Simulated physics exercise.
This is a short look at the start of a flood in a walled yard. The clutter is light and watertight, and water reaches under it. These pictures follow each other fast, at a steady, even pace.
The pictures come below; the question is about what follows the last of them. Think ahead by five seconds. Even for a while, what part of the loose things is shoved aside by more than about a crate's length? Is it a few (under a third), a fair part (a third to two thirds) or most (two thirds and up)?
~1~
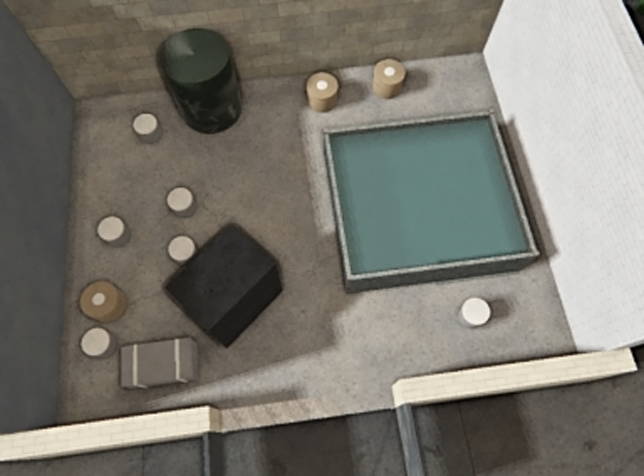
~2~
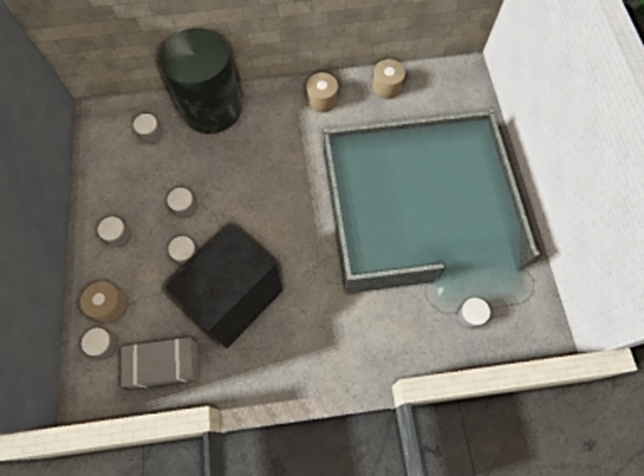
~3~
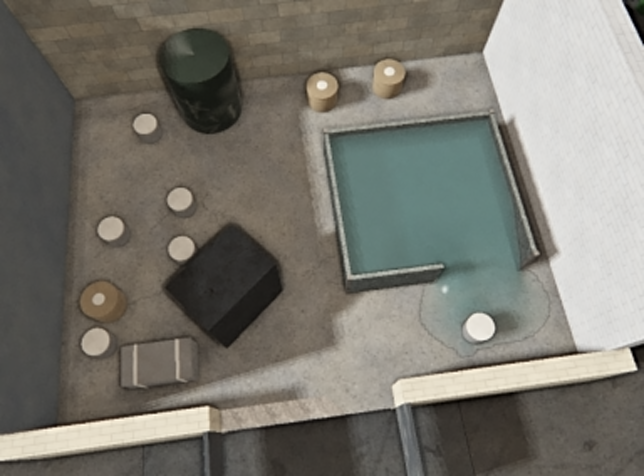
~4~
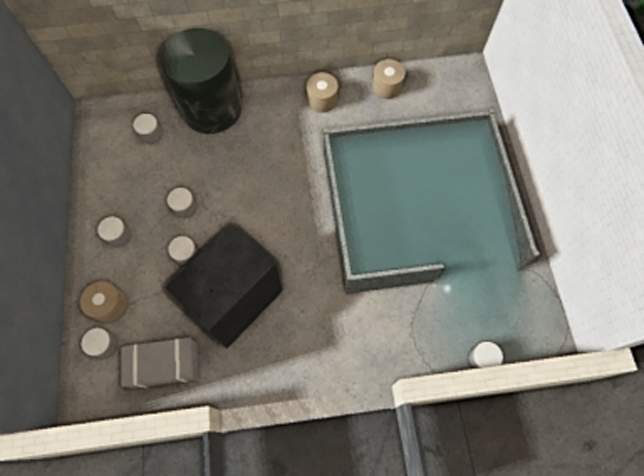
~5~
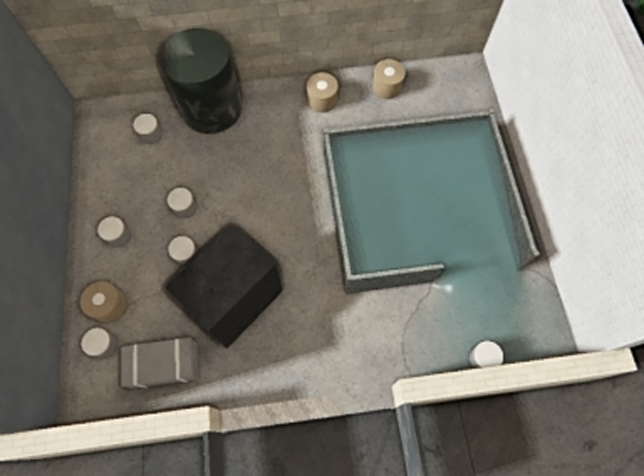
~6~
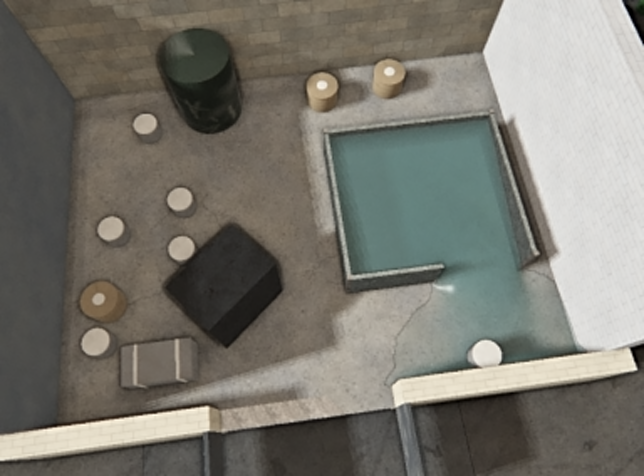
A few.
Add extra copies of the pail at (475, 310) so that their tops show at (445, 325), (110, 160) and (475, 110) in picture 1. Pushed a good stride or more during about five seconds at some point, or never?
Taking them one at a time: Gets driven off, then remains close, then remains close.
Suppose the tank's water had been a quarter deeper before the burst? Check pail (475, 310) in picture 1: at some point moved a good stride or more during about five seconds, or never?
Outcome: Travelled that far.
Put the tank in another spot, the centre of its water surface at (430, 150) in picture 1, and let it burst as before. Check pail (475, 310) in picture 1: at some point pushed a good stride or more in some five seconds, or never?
For this item: Travelled that far.
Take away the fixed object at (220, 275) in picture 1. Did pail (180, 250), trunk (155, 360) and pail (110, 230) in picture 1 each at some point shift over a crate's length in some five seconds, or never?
Taking them one at a time: The first traveled far, the second remained nearby, the third traveled far.
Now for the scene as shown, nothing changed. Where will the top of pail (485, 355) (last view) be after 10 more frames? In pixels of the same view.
About (334, 308).
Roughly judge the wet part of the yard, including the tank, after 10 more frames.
Estimate: About 40 %.
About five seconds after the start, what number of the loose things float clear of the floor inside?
The answer would be 2.
A moment on, 1 of 10 are well off their spots; 1 afloat.
Next, 1 of 10 are well off their spots; 0 afloat.
Later, 1 of 10 are well off their spots; 1 afloat.
In the end, 1 of 10 are well off their spots, and 1 have been at some point; 2 afloat.
